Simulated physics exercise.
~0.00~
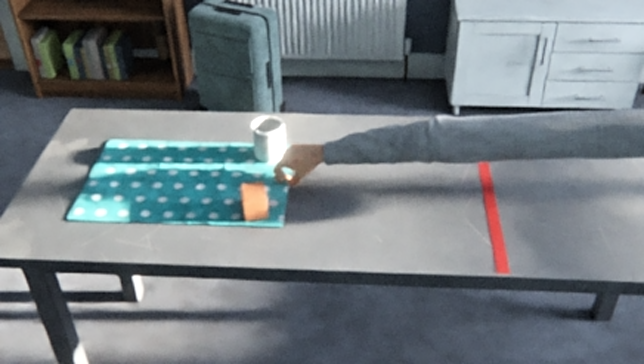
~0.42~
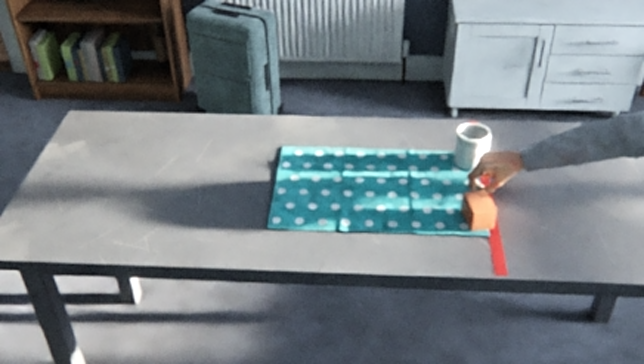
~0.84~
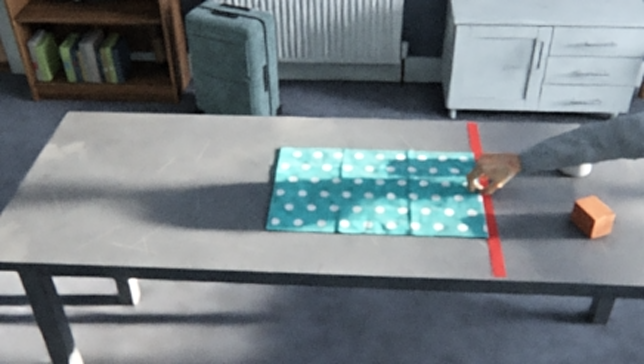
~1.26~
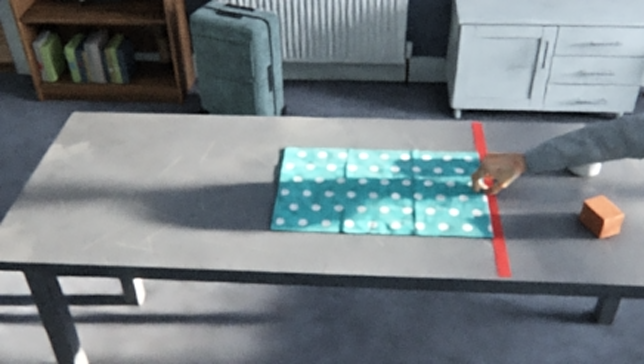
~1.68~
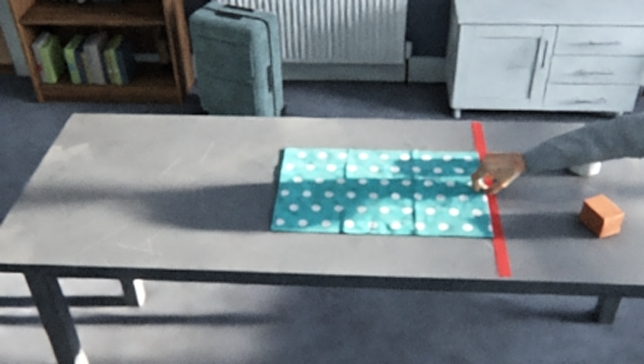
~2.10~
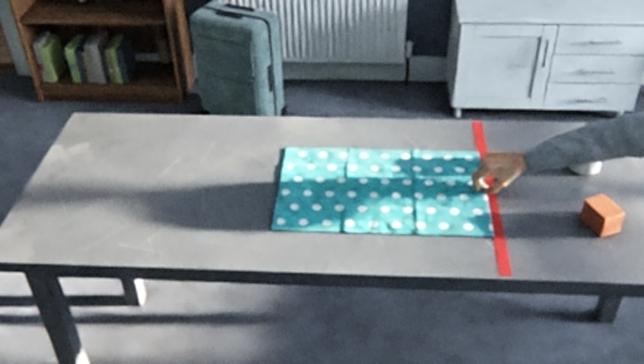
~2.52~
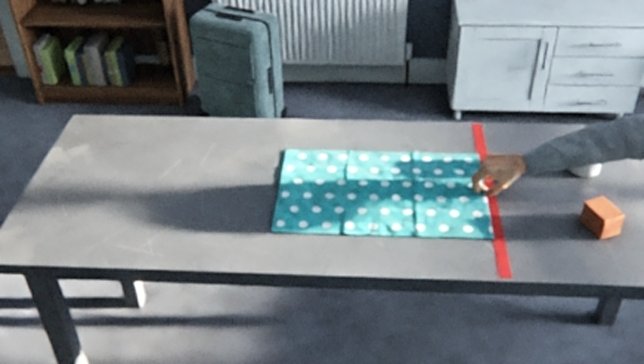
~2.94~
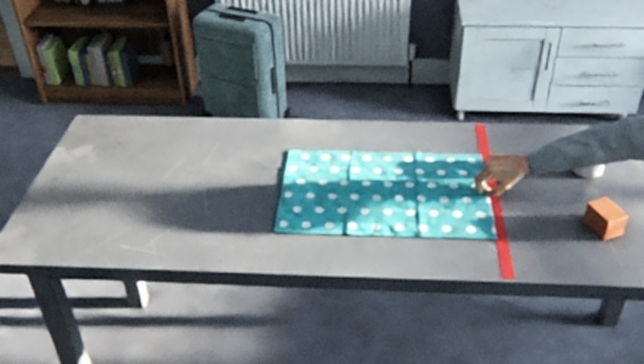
A hand in a grey sleeve reaches in from the right over a grey table, seen from slightly above, and grips the edge of a turquoise, white-dotted cloth at the left. A white mug and an orange block rest near the cloth's right end, and a strip of red tape crosses the table further right. The hand draws the cloth rightward, carrying both along, and stops at the tape. The mug and block continue past the edge onto the bare table. They come to rest right of the tape, the mug partly hidden behind the arm, while the hand stays on the cloth.
